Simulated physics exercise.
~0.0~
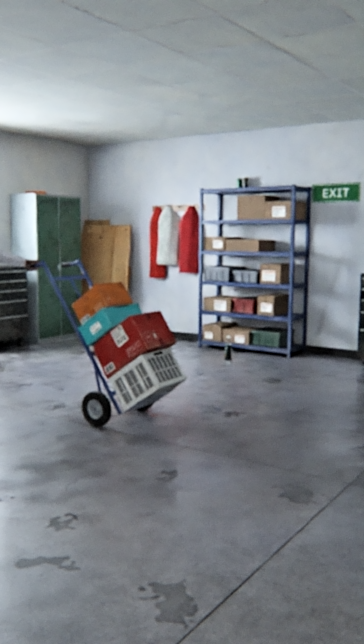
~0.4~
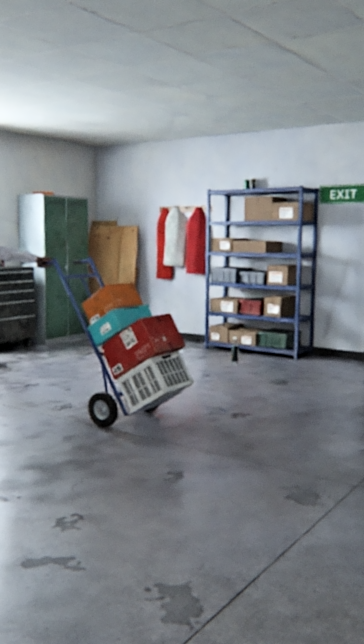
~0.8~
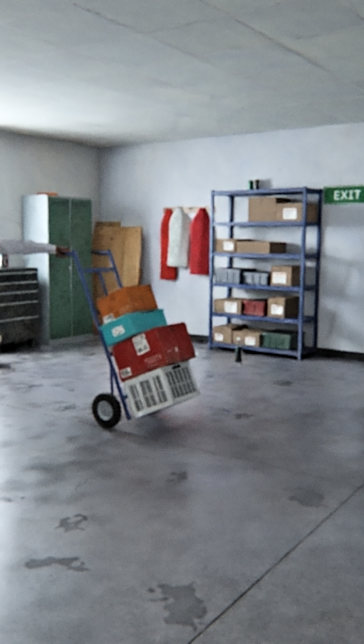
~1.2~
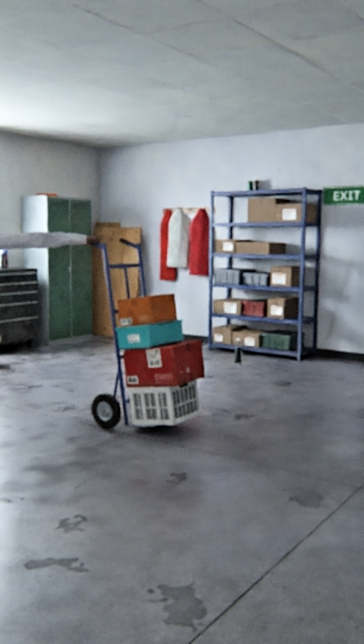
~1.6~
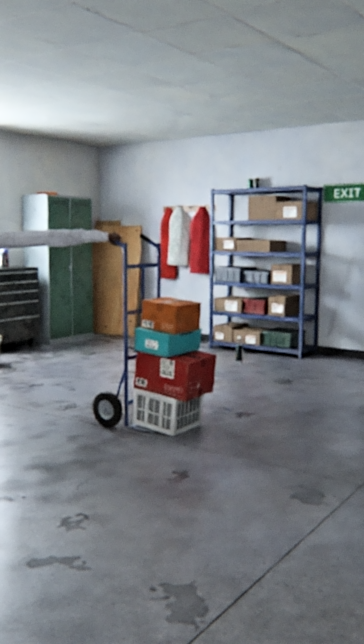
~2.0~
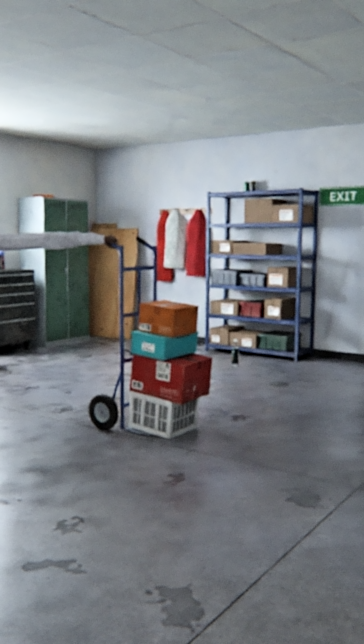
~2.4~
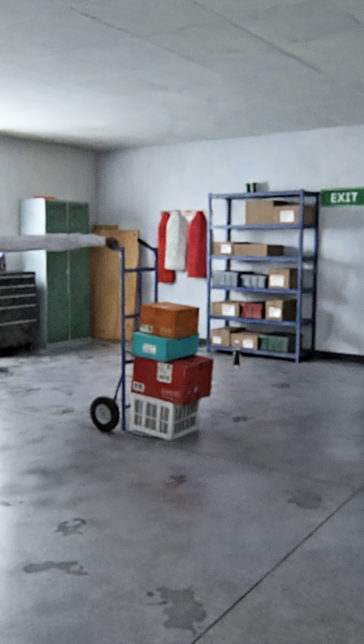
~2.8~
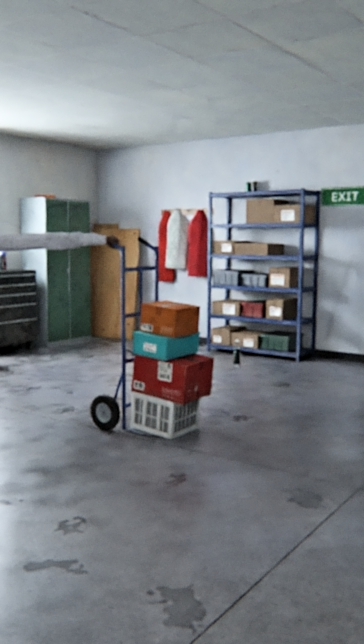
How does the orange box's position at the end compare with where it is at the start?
At the start the orange box sits tilted at the top of the leaning load, toward the left. By the end it is farther right and slightly lower, resting level on top of the upright stack.
